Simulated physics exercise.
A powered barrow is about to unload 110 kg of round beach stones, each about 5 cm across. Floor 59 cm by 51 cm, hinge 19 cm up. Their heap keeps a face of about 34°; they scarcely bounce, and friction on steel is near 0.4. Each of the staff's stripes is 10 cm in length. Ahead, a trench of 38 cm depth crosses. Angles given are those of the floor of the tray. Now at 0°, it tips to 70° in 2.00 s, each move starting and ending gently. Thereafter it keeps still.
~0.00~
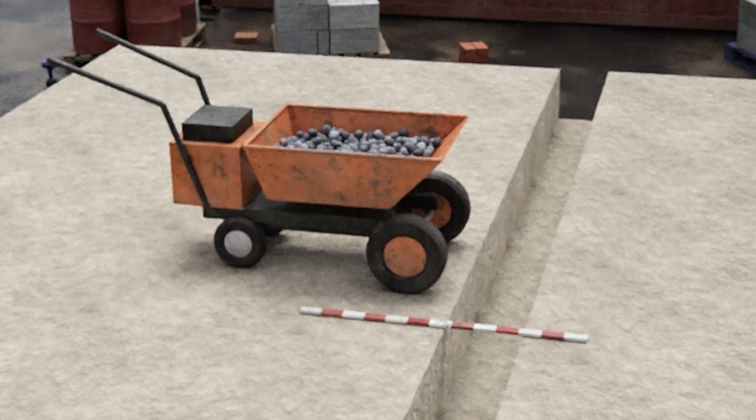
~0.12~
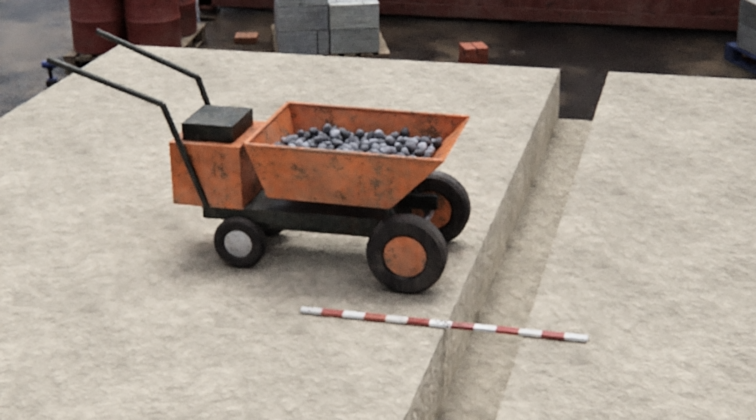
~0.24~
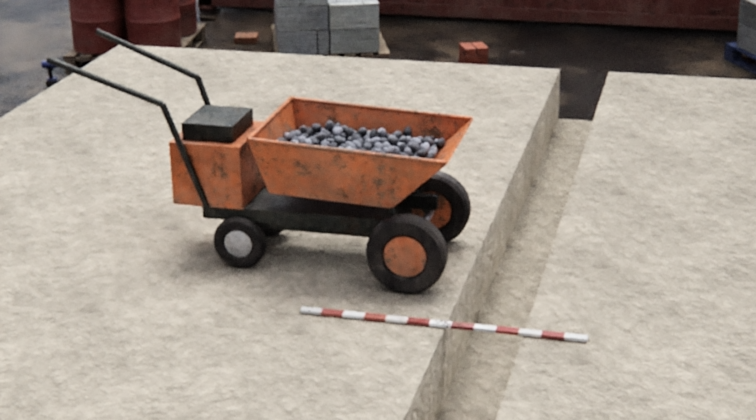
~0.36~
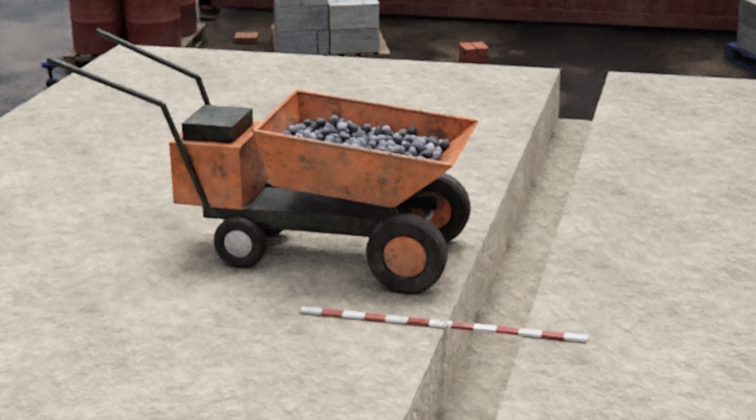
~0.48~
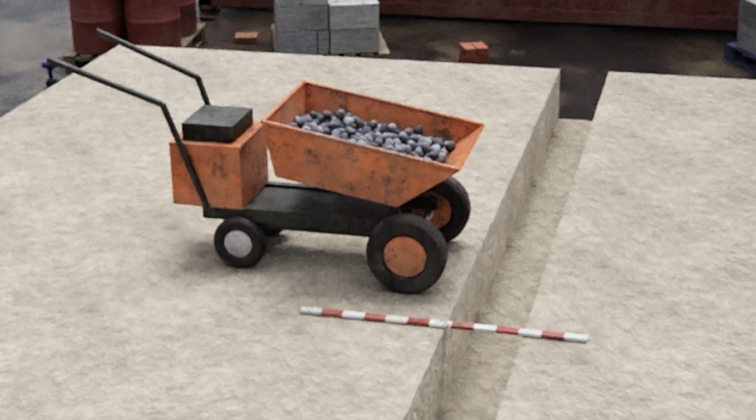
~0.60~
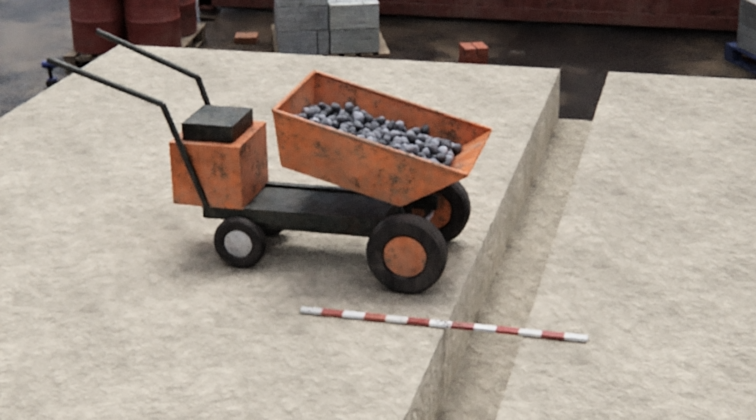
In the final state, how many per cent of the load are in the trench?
About 22 per cent are in the trench in the final state.
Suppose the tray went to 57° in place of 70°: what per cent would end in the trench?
Roughly 45% would end there.
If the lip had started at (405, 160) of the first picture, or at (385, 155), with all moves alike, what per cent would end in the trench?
First place: Near 65%; second place: Near 95%.
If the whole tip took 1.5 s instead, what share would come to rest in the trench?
That would give about 20 percent.
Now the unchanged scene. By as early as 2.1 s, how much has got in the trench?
5 per cent, give or take.
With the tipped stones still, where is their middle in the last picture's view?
Centre estimate: Around (588, 276).
After 1.5 s the floor is at 59°; 99 % in the tray, 1 % in the trench; the foremost stones are at (532, 226).
After 2.1 s the floor is at 70°; 22 % in the tray, 7 % in the trench, 71 % past the trench; the foremost stones are at (695, 289).
After 2.5 s the floor is at 70°; 3 % in the tray, 14 % in the trench, 83 % past the trench; the foremost stones are past the picture's edge.
After 4.4 s the floor is at 70°; 0 % in the tray, 22 % in the trench, 78 % past the trench; the foremost stones are past the picture's edge.
